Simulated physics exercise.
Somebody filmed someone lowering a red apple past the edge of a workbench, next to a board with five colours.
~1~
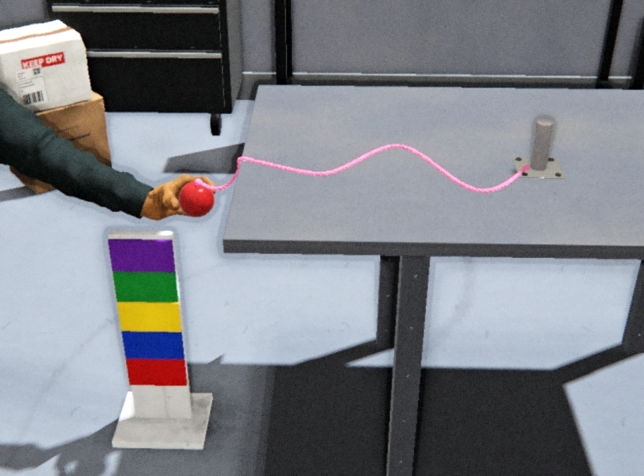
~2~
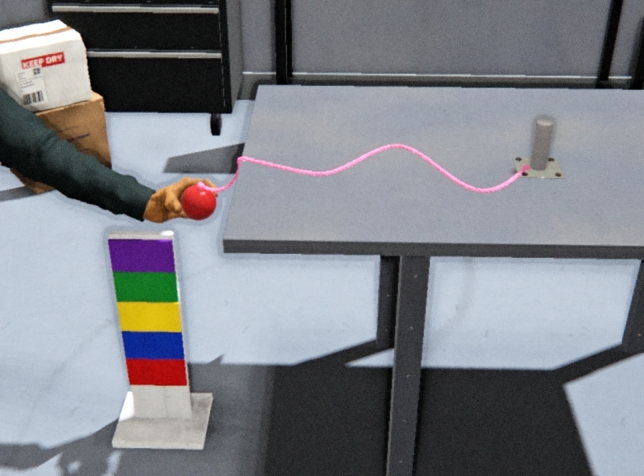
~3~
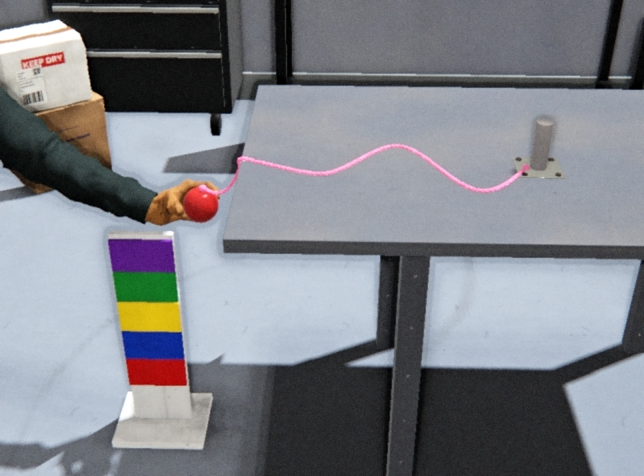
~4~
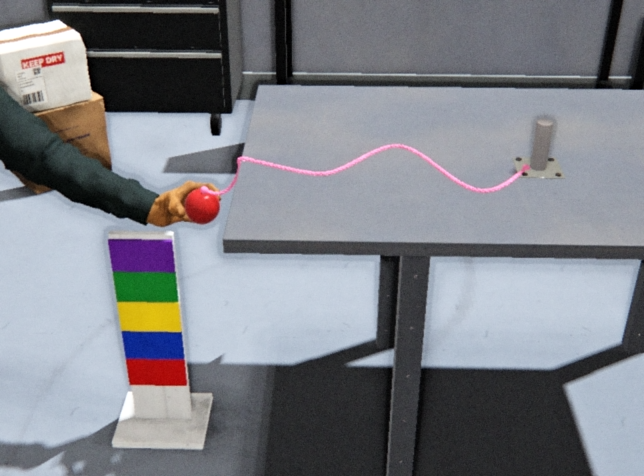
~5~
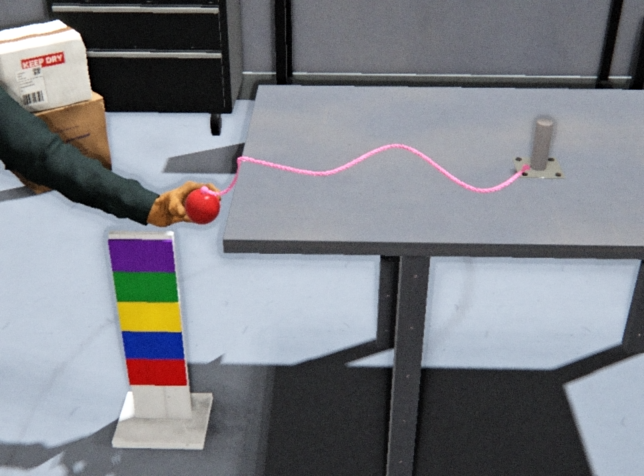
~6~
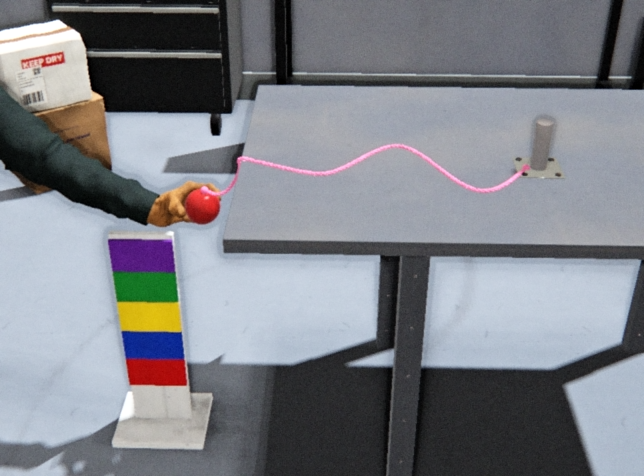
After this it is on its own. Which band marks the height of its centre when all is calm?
Its centre hangs level with the yellow band.
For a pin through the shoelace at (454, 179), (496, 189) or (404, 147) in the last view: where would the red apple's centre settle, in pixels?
The places are (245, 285), (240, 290) and (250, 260).
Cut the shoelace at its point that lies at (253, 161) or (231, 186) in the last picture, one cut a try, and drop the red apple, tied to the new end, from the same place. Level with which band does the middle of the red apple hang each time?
Try by try: Purple; green.
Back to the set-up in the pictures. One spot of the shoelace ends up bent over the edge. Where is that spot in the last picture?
The one at (338, 170).
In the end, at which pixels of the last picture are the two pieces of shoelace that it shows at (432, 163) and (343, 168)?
Near (377, 165) and (246, 163).
Early on, apple near (246, 299); level with green.
Midway, apple near (242, 322); level with yellow.
Finally, apple near (242, 323); level with yellow. Its middle rests at the yellow band.
